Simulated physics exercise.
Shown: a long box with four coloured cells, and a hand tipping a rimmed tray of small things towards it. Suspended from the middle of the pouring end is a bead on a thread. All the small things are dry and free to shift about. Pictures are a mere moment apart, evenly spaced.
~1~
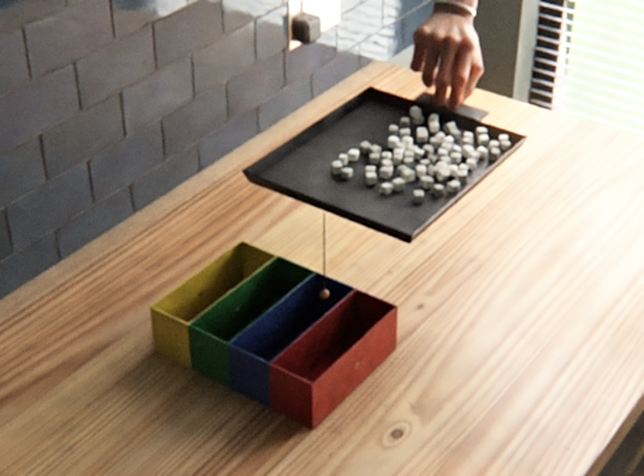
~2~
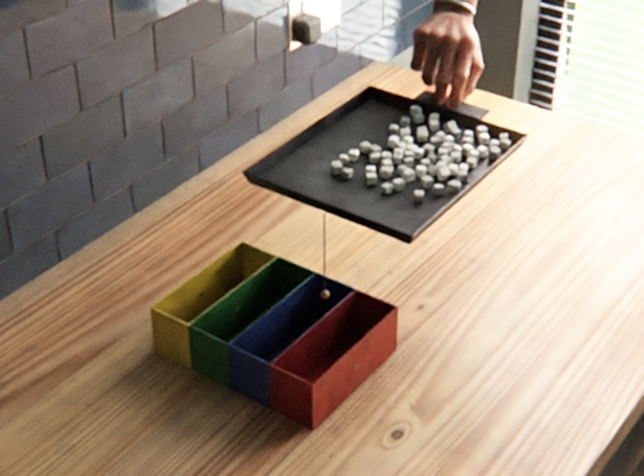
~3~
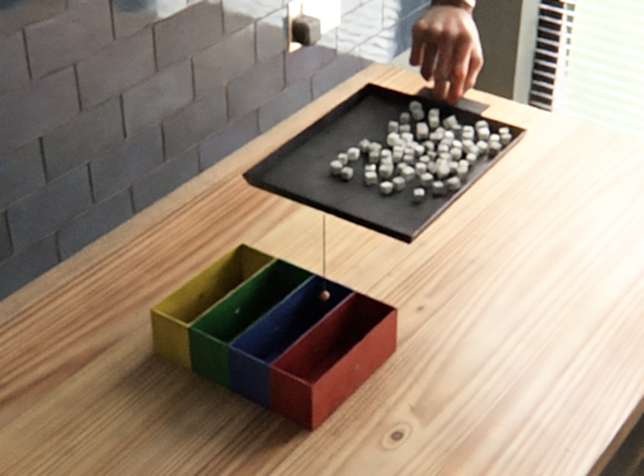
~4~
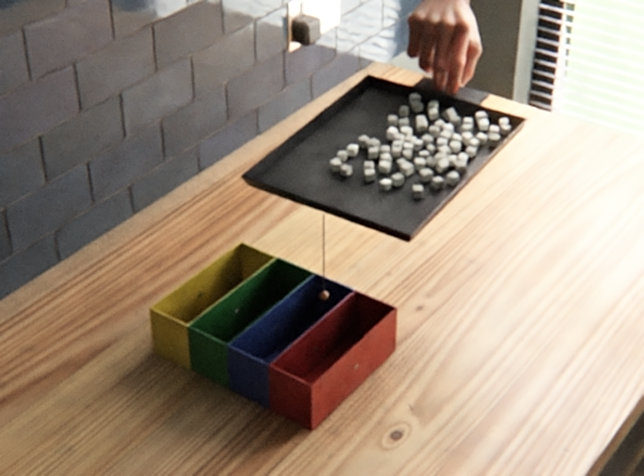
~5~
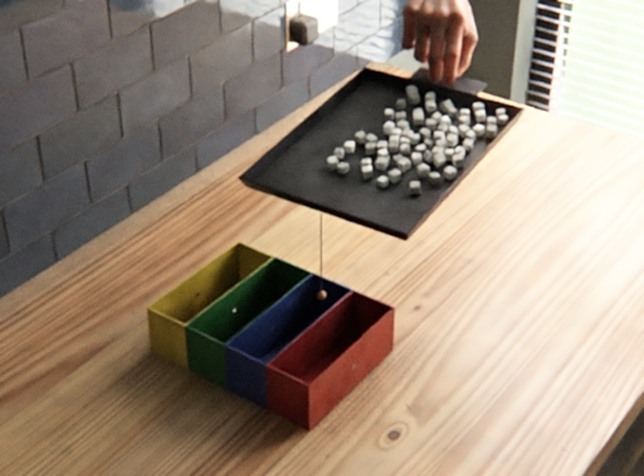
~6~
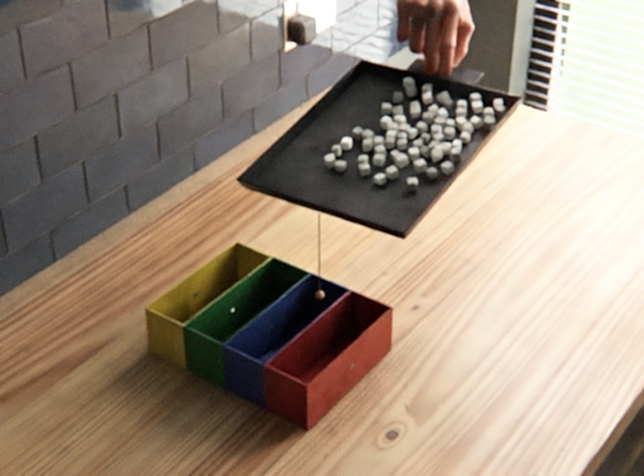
On a wooden table beside a grey tiled wall, a hand slowly raised the far end of a black tray of small pale cubes, tilting it slightly towards a box with yellow, green, blue and red cells.
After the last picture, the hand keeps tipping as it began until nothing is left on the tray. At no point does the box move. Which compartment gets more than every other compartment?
The green compartment gets the most.
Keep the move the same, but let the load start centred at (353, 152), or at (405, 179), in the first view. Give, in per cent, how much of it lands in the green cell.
That would be 50 per cent, and then 50 per cent.
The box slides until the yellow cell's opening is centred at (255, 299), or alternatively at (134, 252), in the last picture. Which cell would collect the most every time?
The cell in yellow, then the red cell.
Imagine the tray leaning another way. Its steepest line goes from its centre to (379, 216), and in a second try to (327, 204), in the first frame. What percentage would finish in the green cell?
Roughly 0 percent, then 10 percent.
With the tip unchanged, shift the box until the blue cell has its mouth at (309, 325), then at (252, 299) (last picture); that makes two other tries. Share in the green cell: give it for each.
In order: 40 percent and 20 percent.
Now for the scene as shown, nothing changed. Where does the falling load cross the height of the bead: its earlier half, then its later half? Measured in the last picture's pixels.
Starting near (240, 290), moving on to near (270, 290).
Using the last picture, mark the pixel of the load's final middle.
It settles centred around (238, 342).
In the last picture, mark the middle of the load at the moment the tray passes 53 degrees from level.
The load is centred around (286, 197).
Soon, tray tipped steeply; about two thirds on the tray; about a quarter falling or outside the box.
A while on, tray tipped right over; about half on the tray; about a quarter in the green cell; a small part in the yellow cell; a small part in the blue cell; a small part in the red cell; a small part falling or outside the box.
Towards the end, tray tipped past a quarter turn; about half in the green cell; about a quarter in the blue cell; about a quarter in the yellow cell; a small part in the red cell; a small part falling or outside the box.
Finally, tray tipped past a quarter turn; about half in the green cell; about a quarter in the blue cell; about a quarter in the yellow cell; a small part in the red cell; a small part outside the box.
